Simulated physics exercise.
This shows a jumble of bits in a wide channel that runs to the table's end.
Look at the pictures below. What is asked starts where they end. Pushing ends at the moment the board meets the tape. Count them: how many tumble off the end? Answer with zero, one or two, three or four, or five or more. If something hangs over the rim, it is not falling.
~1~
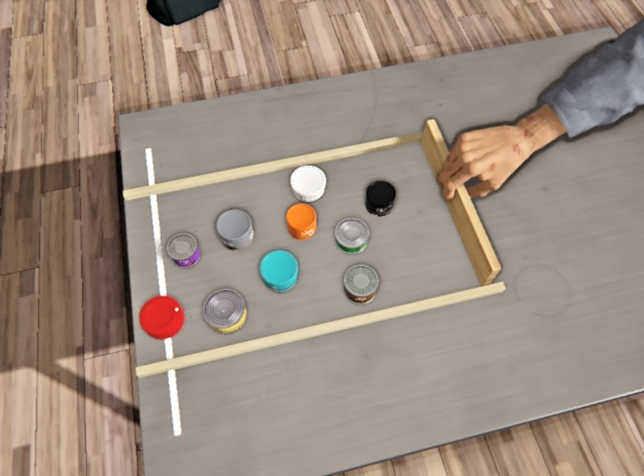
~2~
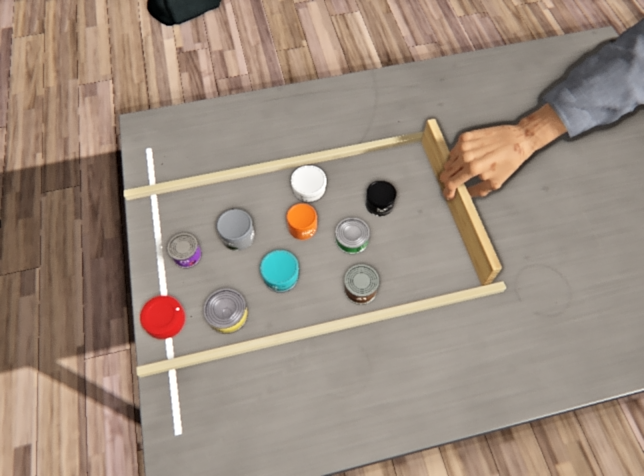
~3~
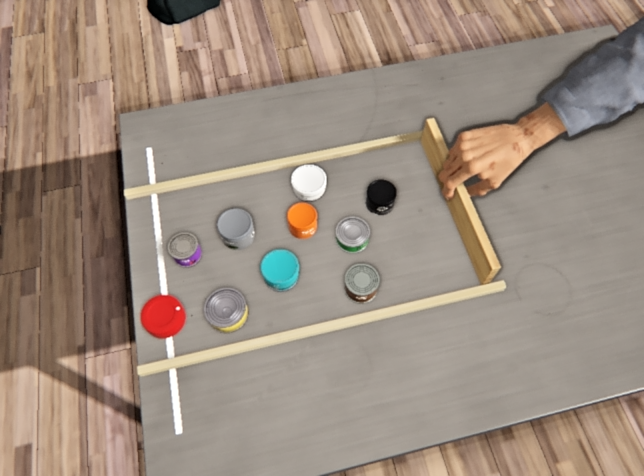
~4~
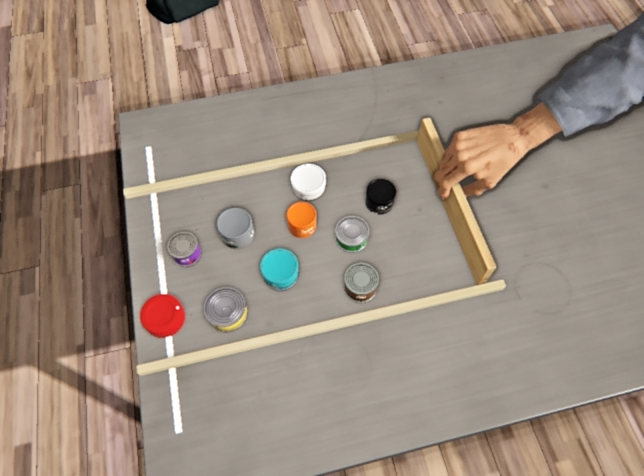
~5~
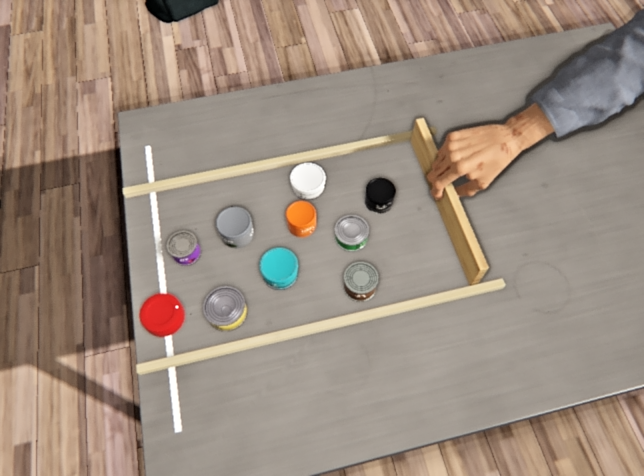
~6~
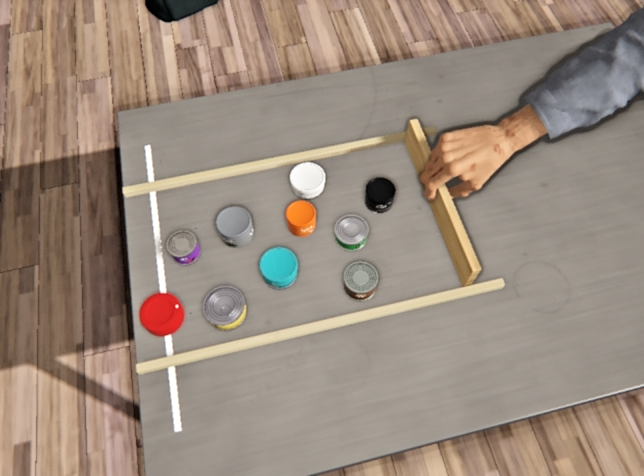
Five or more.
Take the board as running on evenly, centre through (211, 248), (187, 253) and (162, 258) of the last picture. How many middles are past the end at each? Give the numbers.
0, 2 and 5.
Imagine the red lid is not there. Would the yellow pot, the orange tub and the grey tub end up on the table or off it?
Yellow pot: Over the edge; orange tub: Over the edge; grey tub: Over the edge.
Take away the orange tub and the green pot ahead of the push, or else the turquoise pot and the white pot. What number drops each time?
The first try gives 4, the second gives 4.
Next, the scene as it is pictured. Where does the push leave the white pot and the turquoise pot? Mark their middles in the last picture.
Listed in order, first is (136, 214) and the other is (143, 308).
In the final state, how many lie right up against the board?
That number would be 5.
A little later, none off yet; red lid at rest near (162, 315); purple pot at rest near (184, 248); yellow pot at rest near (226, 308).
Next, none off yet; red lid shifted a little near (139, 312); purple pot shifted about its own width near (139, 259); yellow pot shifted about its own width near (168, 336).
When it is over, the number that fall off is five or more; down, orange tub, grey tub, yellow pot, purple pot and red lid.
